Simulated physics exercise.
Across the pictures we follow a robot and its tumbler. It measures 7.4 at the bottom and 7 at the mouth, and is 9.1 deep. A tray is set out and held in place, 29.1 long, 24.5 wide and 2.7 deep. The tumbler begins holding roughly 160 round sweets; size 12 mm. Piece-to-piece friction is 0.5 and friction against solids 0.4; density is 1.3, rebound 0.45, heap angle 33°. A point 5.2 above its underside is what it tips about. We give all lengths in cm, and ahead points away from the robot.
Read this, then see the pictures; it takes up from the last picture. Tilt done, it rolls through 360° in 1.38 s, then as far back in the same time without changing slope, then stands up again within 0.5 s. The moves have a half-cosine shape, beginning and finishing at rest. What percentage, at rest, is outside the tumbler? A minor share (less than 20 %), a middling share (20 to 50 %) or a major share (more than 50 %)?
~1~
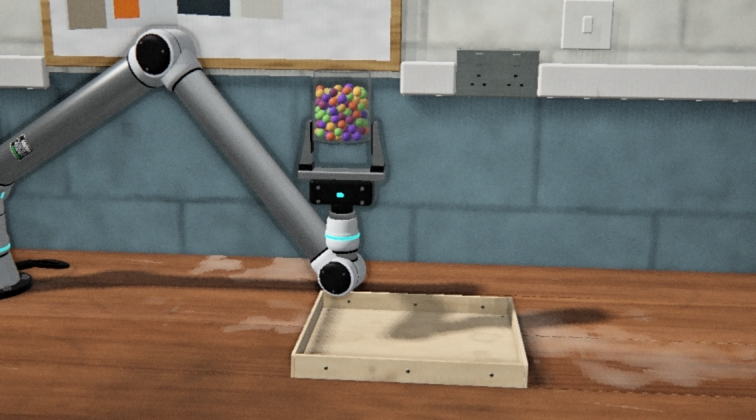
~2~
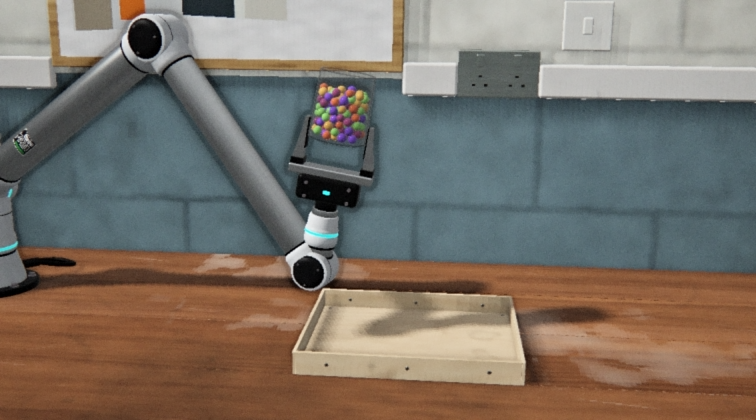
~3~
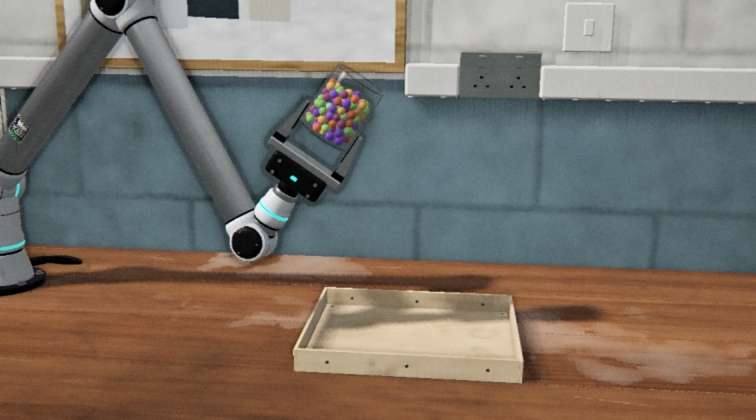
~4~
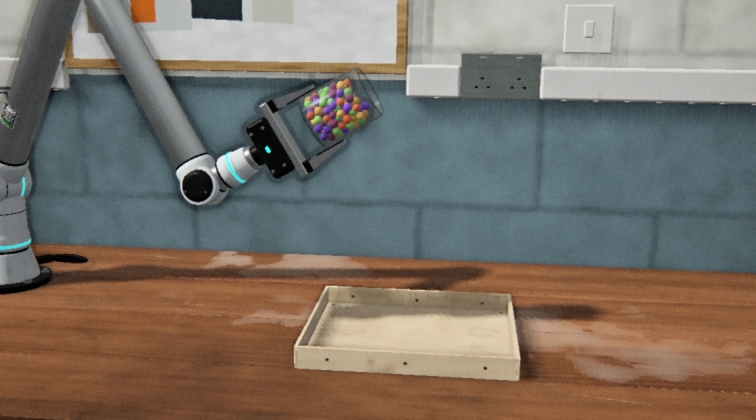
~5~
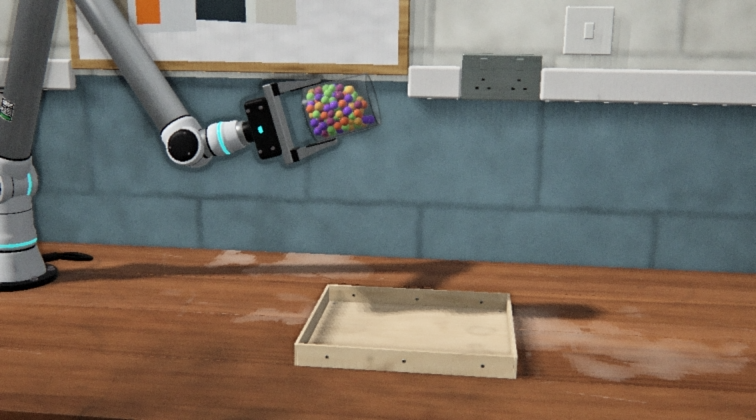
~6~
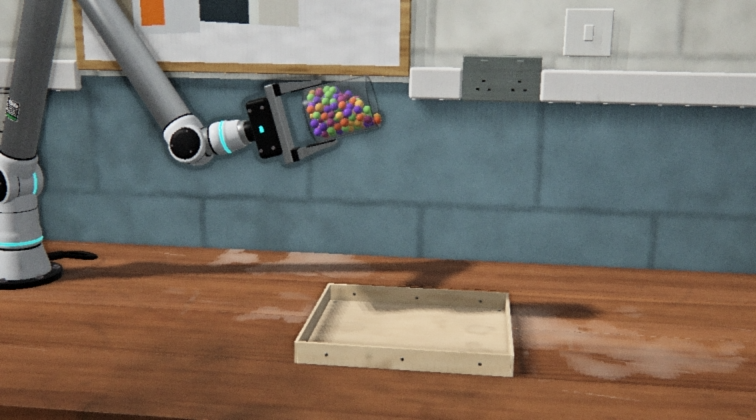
A middling share.
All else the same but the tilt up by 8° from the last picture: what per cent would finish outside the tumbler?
Roughly 50 per cent then.
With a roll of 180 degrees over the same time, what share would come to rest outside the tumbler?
15 %.
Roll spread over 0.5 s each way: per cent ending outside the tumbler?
I'd expect approximately 10 per cent then.
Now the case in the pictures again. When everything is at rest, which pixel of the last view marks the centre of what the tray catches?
About (426, 326).
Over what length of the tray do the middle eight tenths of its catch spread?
It spans something like 12 centimetres, give or take.
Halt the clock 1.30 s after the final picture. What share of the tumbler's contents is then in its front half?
40 %.
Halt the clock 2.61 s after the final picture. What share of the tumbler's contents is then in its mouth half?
Close to 35 per cent is in the half by the mouth.
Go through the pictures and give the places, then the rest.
In the first frame, tumbler middle at (342, 107), upright; upper third of the load around (344, 97), from x 320 to 365, top at y 90; 157 in the tumbler.
In the second frame, tumbler middle at (342, 108), tipped 10°; upper third of the load around (344, 99), from x 315 to 365, top at y 90.
In the third frame, tumbler middle at (342, 108), tipped 34°; upper third of the load around (342, 100), from x 310 to 365, top at y 85.
In the fourth frame, tumbler middle at (341, 108), tipped 60°; upper third of the load around (336, 99), from x 310 to 365, top at y 85.
In the fifth frame, tumbler middle at (341, 108), tipped 74°; upper third of the load around (334, 97), from x 310 to 370, top at y 90.
In the sixth frame, tumbler middle at (341, 109), tipped 75°; upper third of the load around (333, 100), from x 310 to 375, top at y 90; 157 in the tumbler.
Then, 1.30 s later, tipped 75°, highest piece 36 above the table; 136 in the tumbler, 17 in the tray, 4 in flight or on a rim.
Then, 2.61 s later, tipped 75°, highest piece 36 above the table; 118 in the tumbler, 35 in the tray, 4 in flight or on a rim.
Then, 3.46 s later, upright, highest piece 36 above the table; 116 in the tumbler, 41 in the tray.
Then, 4.16 s later, upright, highest piece 36 above the table; 116 in the tumbler, 41 in the tray.
At rest, 116 in the tumbler, 41 in the tray. That is 26 % outside the tumbler.
